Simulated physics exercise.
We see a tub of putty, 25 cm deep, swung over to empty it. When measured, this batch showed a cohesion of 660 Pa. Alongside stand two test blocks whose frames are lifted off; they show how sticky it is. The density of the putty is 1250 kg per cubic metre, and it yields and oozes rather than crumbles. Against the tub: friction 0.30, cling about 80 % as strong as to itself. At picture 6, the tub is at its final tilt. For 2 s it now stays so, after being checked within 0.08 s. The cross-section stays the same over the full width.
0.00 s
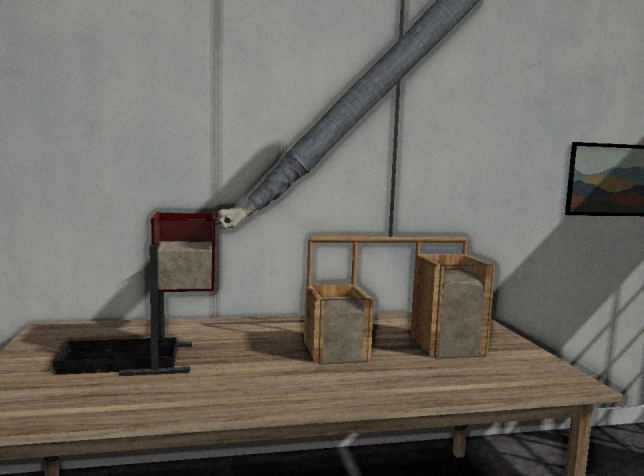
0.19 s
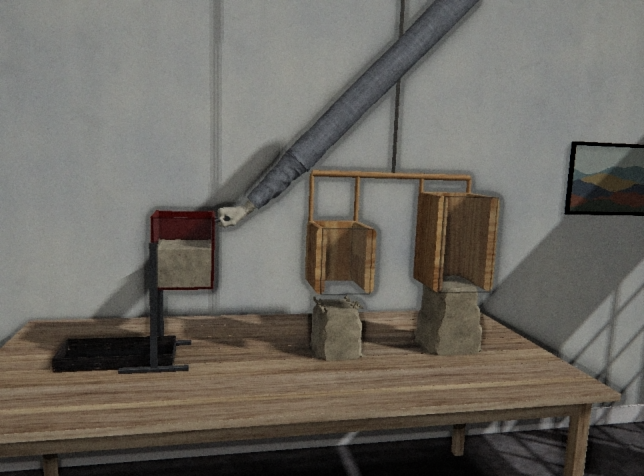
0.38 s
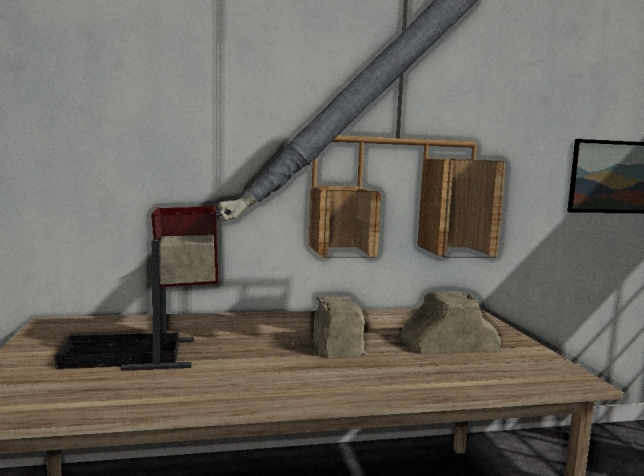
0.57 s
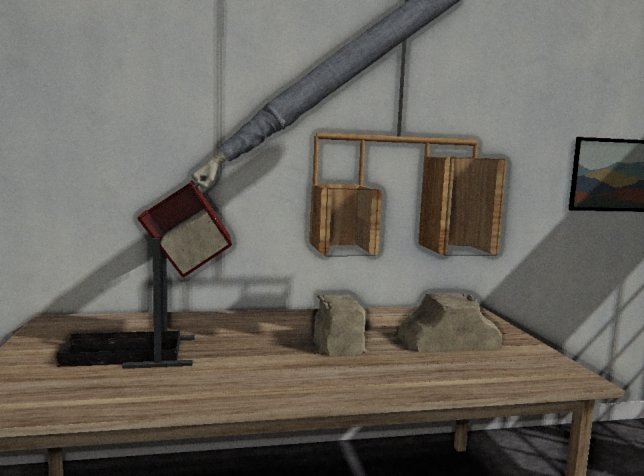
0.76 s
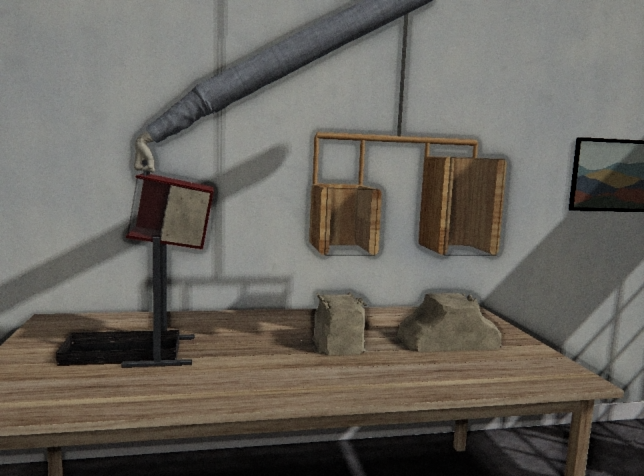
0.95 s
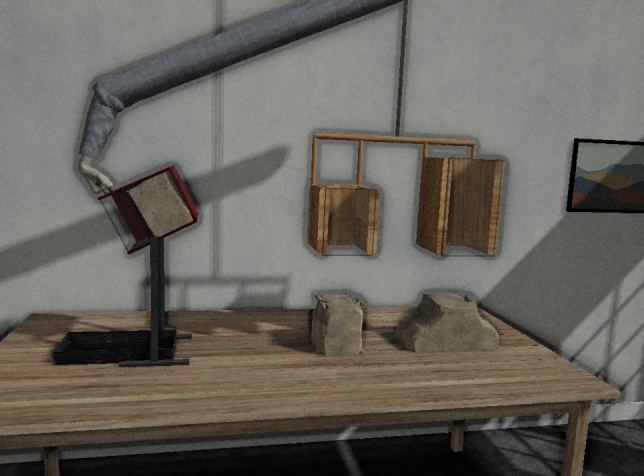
Wooden molds lift off two blocks, the taller slumps, then an arm tilts a putty tub.
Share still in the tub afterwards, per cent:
Near 0 %.
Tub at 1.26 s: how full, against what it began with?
About 40 %.
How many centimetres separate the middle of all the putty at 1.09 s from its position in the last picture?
7 cm.
After 1.09 s, the tub is at 116 degrees and holds 100 %.
After 1.26 s, the tub is at 116 degrees and holds 42 %.
After 1.43 s, the tub is at 116 degrees and holds 0 %.
After 1.60 s, the tub is at 116 degrees and holds 0 %.
After 2.95 s, the tub is at 116 degrees and holds 0 %.
